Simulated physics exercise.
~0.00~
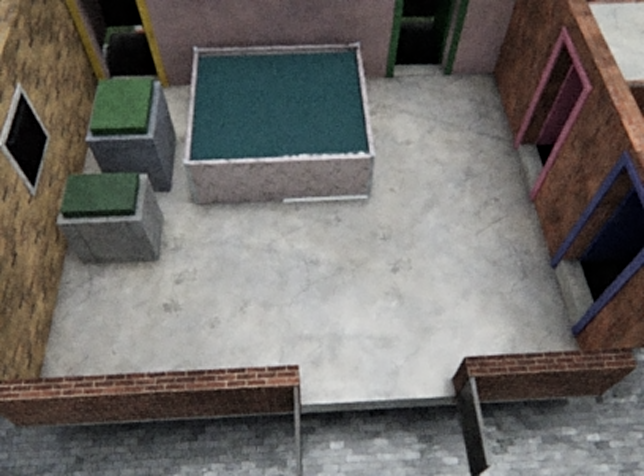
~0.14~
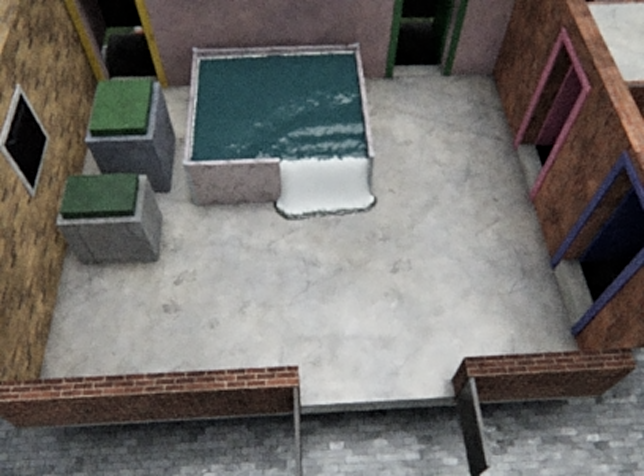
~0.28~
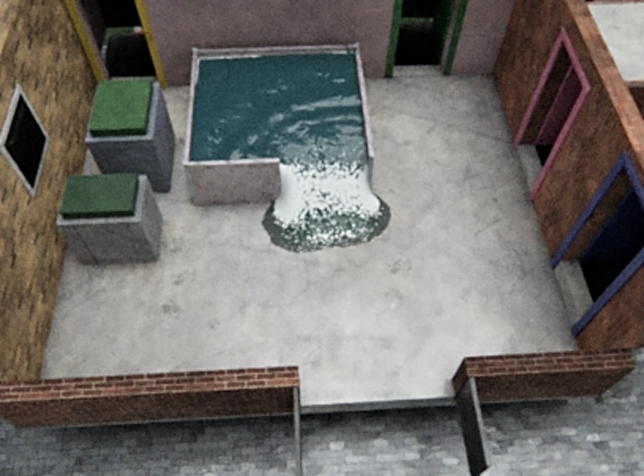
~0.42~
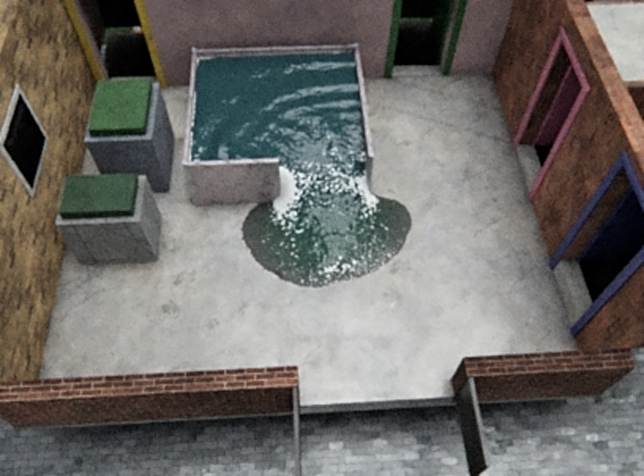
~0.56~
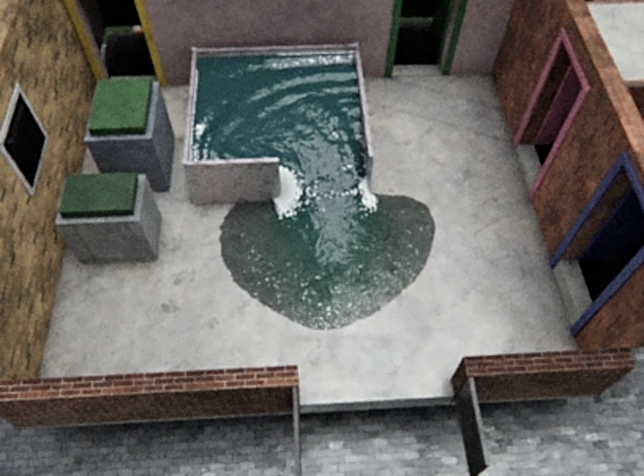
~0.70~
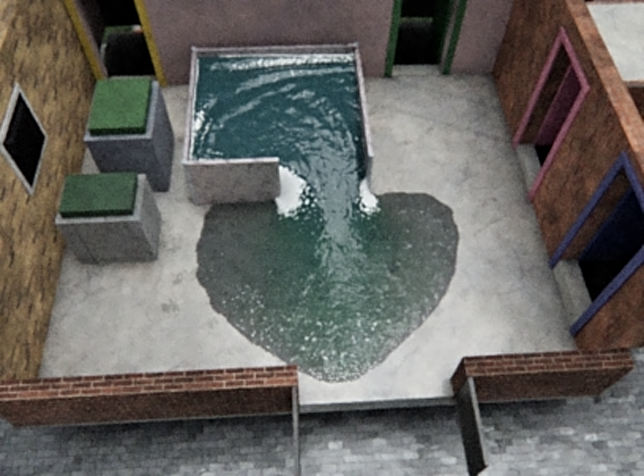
Walled yard seen from above, water bursting through a gap in a raised tank's front wall and spreading widely across the pale floor.
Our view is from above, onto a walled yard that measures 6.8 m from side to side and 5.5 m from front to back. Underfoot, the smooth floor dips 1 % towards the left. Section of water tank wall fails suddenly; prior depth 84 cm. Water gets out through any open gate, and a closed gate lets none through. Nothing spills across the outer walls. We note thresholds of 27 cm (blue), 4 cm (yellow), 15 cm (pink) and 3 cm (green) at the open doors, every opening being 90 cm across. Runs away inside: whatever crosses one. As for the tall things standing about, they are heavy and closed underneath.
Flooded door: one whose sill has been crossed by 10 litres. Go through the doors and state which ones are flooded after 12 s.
Going through them: The blue door does not count as flooded; the yellow door counts as flooded; the pink door does not count as flooded; the green door counts as flooded.
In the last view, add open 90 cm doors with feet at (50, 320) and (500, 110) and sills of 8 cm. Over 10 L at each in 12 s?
In the order given, higher then lower.
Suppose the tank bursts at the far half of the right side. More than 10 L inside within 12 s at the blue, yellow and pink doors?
Blue falls short; yellow exceeds; pink exceeds.
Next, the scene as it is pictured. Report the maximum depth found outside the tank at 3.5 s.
Around 27 centimetres deep.
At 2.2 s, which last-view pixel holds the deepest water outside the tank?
In the final picture, near (556, 370).
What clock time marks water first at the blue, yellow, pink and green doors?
Doors: Blue 1.6 s / yellow 4.5 s / pink 3.4 s / green 5.0 s.
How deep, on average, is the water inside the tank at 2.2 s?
I'd put the average depth near 48 cm.
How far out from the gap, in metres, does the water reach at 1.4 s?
Distance: Approx. 3.8 m.
After 1.4 s water covers 40 % of the floor and is deepest (46 cm) near (329, 207); blue door not reached, yellow door not reached, pink door not reached, green door not reached.
After 2.2 s water covers 45 % of the floor and is deepest (48 cm) near (556, 370); blue door 22 cm at the sill, 0 L in, yellow door not reached, pink door not reached, green door not reached.
After 3.5 s water covers 55 % of the floor and is deepest (27 cm) near (35, 400); blue door 16 cm at the sill, 1 L in, yellow door not reached, pink door 4 cm at the sill, 0 L in, green door not reached.
After 7.0 s water covers 95 % of the floor and is deepest (18 cm) near (285, 386); blue door 9 cm at the sill, 2 L in, yellow door 9 cm at the sill, 45 L in, pink door 4 cm at the sill, 0 L in, green door 10 cm at the sill, 42 L in.
After 12.0 s water covers 100 % of the floor and is deepest (11 cm) near (84, 162); blue door 5 cm at the sill, 2 L in, yellow door 8 cm at the sill, 100 L in, pink door 5 cm at the sill, 0 L in, green door 6 cm at the sill, 124 L in.
